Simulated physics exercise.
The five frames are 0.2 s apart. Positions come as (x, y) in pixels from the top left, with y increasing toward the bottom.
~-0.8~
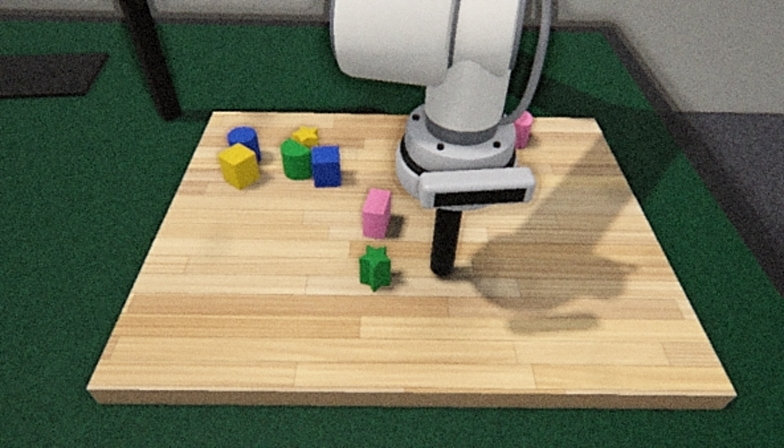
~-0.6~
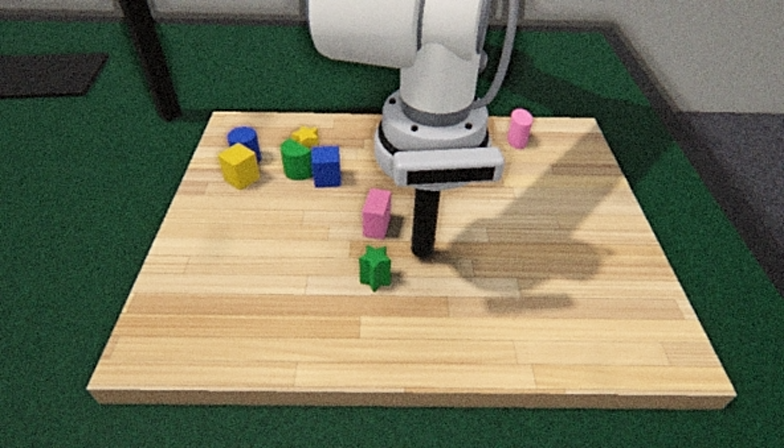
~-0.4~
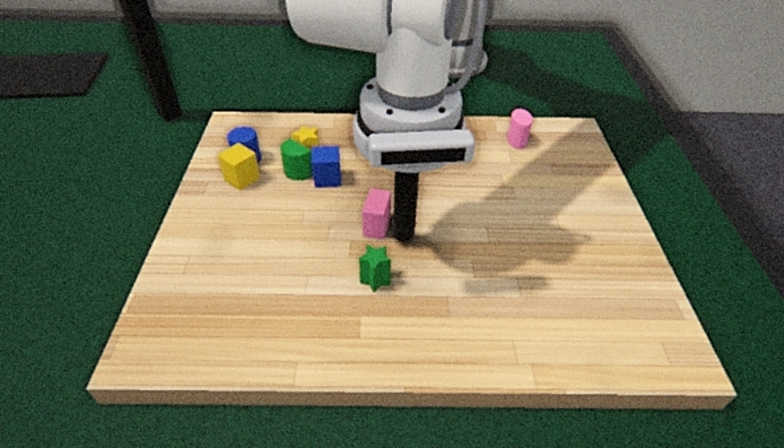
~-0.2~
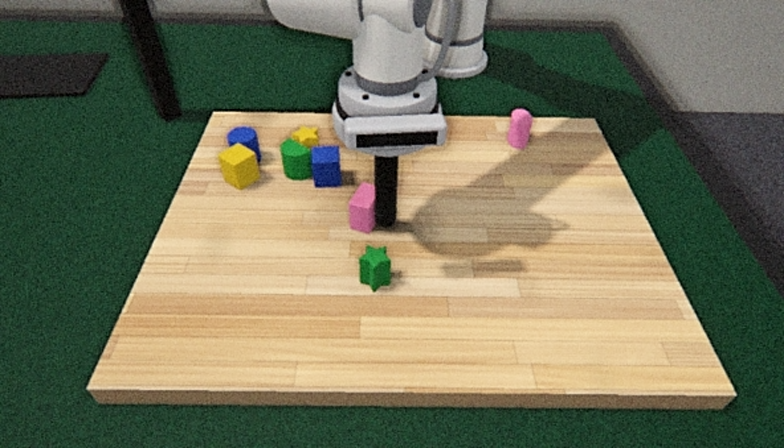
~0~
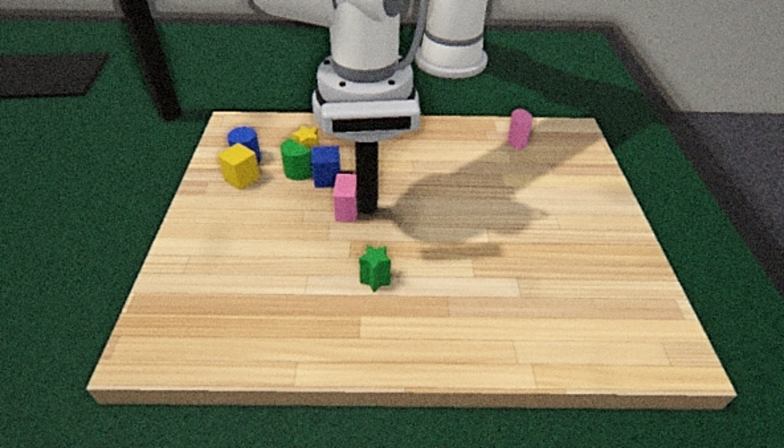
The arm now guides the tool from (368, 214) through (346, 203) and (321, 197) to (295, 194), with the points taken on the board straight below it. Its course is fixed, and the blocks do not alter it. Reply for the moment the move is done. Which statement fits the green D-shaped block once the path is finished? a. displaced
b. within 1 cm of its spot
The correct letter is b.
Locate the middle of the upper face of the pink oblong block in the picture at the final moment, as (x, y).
At the end it should sit near (270, 173).
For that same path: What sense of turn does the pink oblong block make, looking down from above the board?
Looking down: Anticlockwise.
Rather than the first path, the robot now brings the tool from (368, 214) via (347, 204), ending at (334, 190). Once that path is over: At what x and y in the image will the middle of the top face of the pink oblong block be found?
I'd say the pink oblong block ends with its top centre at (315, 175).
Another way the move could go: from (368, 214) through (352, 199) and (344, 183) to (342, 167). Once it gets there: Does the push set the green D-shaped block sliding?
I expect so.
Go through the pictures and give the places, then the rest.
In the first picture, tool tip (441, 268); block tops, green D-shaped block (293, 147); pink oblong block (377, 201).
In the second picture, tool (422, 251); blocks unchanged.
In the third picture, tool (404, 235); blocks unchanged.
In the fourth picture, tool (385, 221); pink oblong block (366, 195).
In the fifth picture, tool (368, 208); green D-shaped block (293, 147); pink oblong block (346, 184).
The first path, step by step. One third of the way, tool (345, 196); pink oblong block (322, 177), turned 15° anticlockwise.
Two thirds of the way, tool (320, 191); pink oblong block (296, 174), turned 15° anticlockwise.
At the end, tool (294, 188); green D-shaped block in place; pink oblong block (270, 173), turned 35° anticlockwise.
